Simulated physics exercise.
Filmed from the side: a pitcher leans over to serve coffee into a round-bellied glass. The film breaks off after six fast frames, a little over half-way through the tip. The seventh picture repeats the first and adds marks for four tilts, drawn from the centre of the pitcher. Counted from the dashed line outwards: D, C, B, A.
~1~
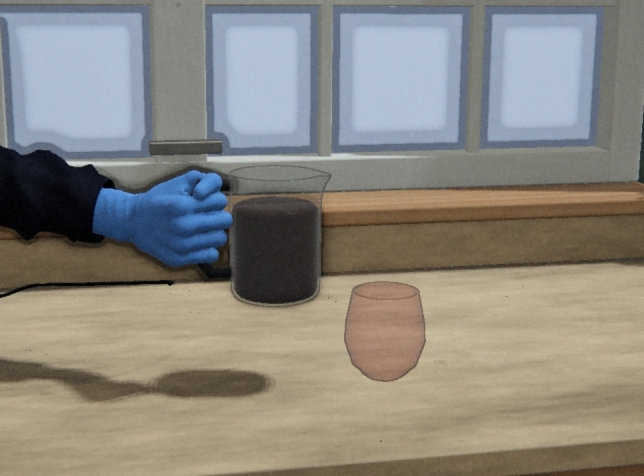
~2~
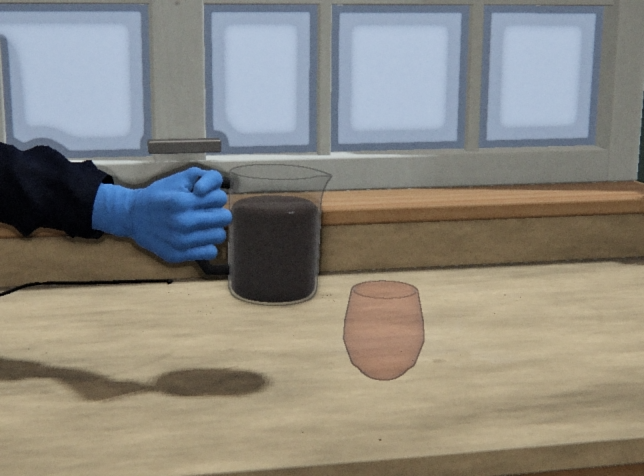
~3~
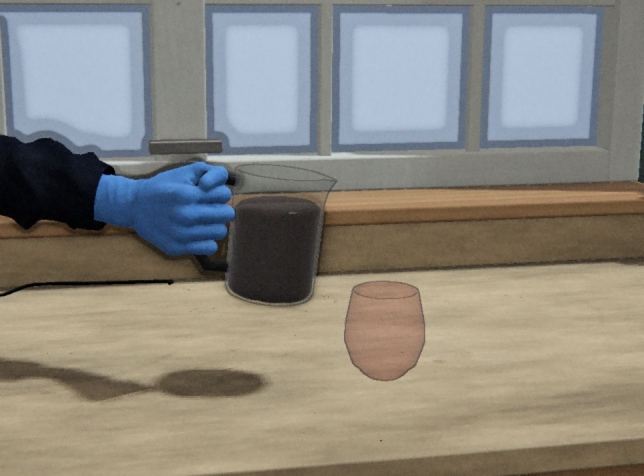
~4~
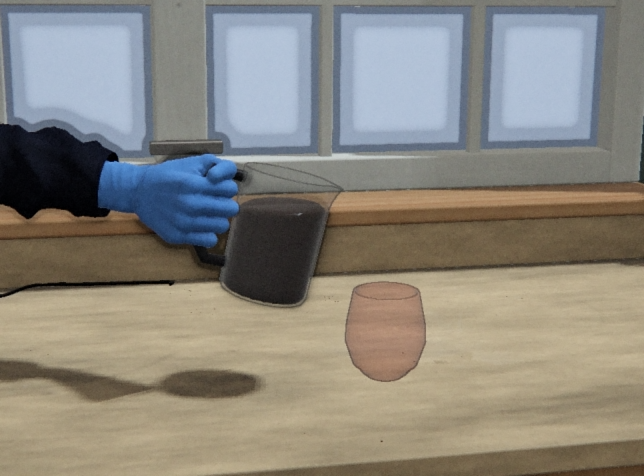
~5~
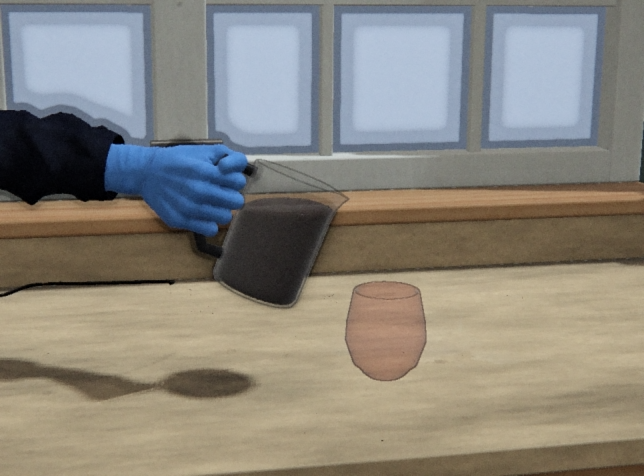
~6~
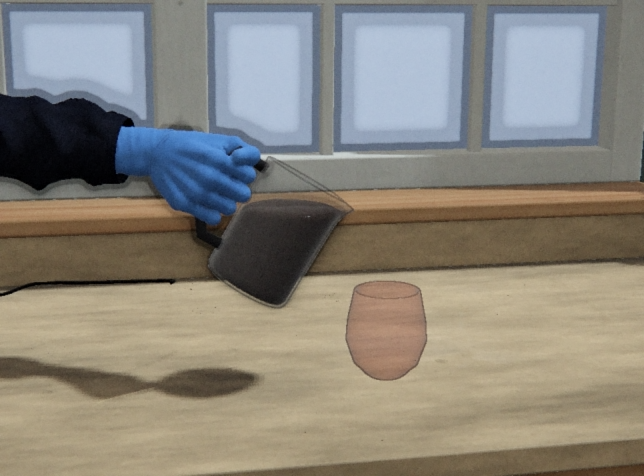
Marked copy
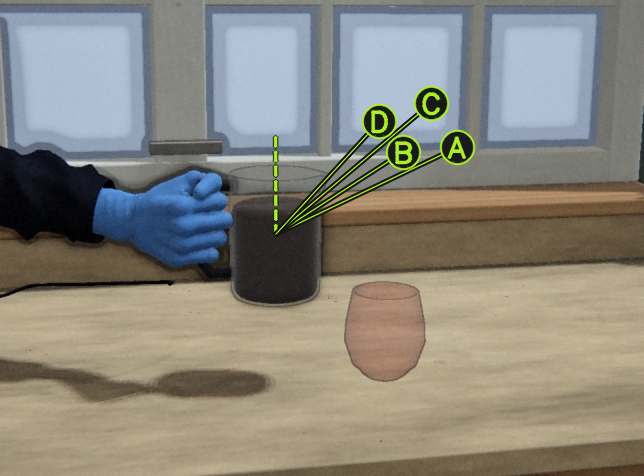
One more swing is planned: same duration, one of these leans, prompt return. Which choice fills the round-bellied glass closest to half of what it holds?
Tilt A does it best.
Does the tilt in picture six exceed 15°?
Yes, it does.
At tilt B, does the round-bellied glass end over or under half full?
Under half.
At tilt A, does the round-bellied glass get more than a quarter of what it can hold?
Yes, it does.
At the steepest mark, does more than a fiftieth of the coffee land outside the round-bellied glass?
No, it does not.
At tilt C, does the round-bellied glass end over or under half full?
Under.
On the marked copy, A at (441, 154); B at (389, 161); C at (418, 113); D at (367, 134).
With A, the round-bellied glass ends with about 53 % of what it can hold.
With B, the round-bellied glass ends with about 33 % of what it can hold.
With C, the round-bellied glass ends with about 19 % of what it can hold.
With D, the round-bellied glass ends with about 8 % of what it can hold.
